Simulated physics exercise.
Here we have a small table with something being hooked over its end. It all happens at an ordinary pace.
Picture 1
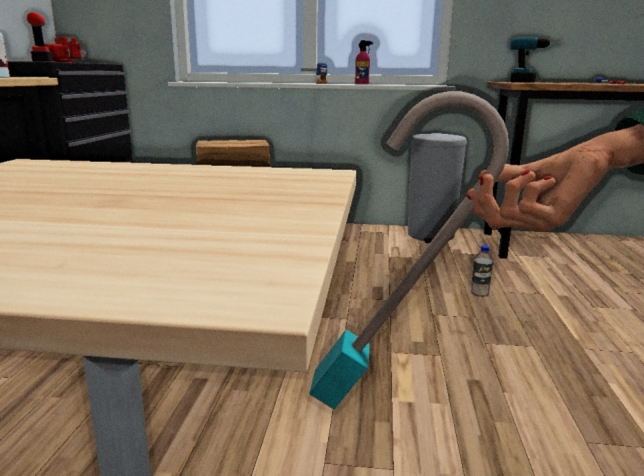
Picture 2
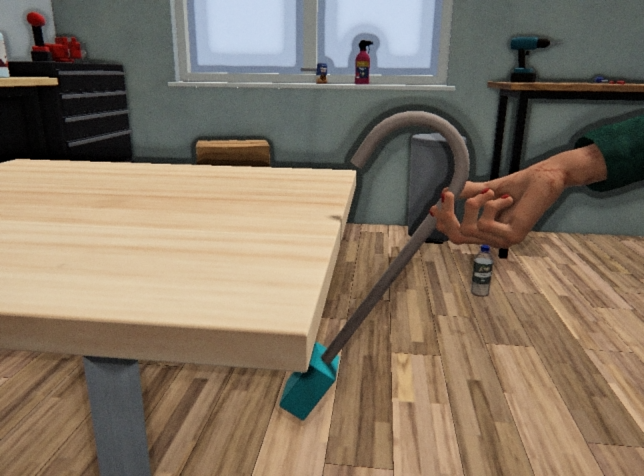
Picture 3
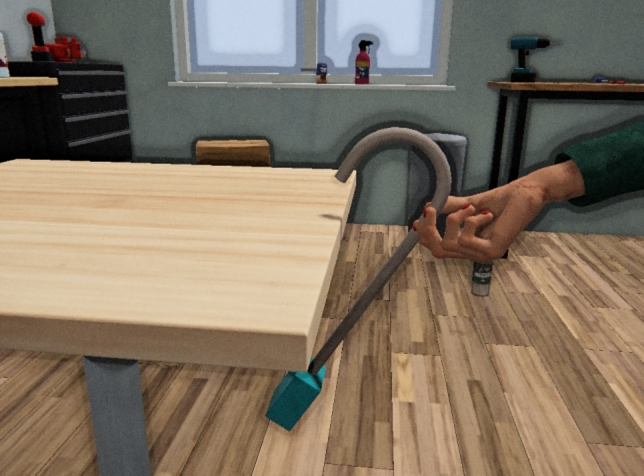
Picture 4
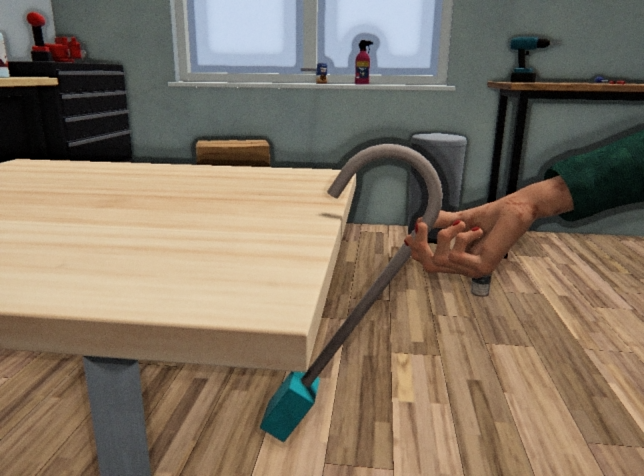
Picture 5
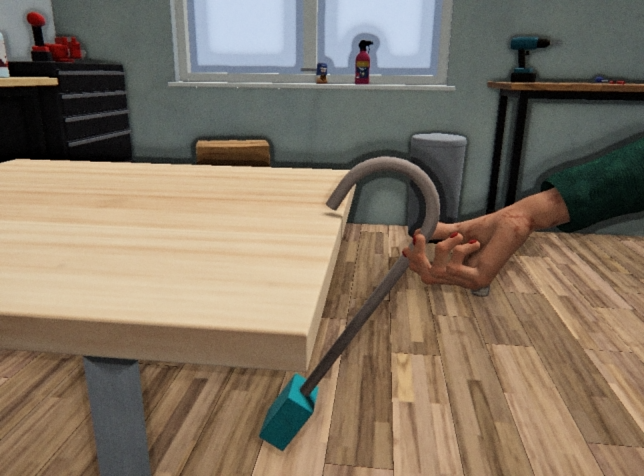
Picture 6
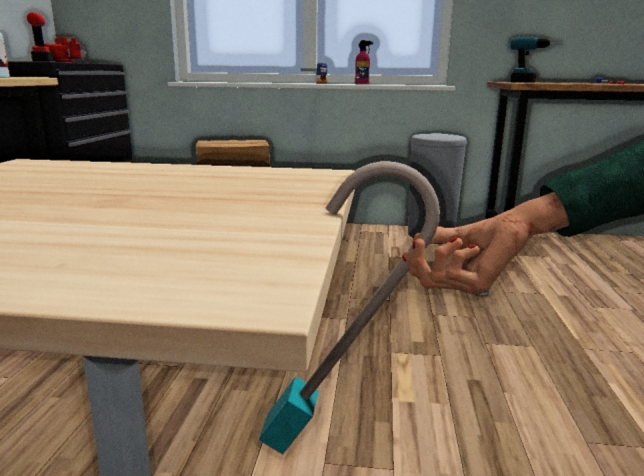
At the table's right edge, a hand moves a turquoise-ended hook left and lowers it into place.
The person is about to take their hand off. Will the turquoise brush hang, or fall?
The turquoise brush remains in place.
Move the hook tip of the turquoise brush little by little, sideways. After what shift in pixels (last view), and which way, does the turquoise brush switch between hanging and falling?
A shift of 12 pixels, going right.
Then, 0.40 s later than the last frame, turquoise brush at rest near (328, 307).
When it is over, the turquoise brush stays hooked on the edge, near (324, 306).
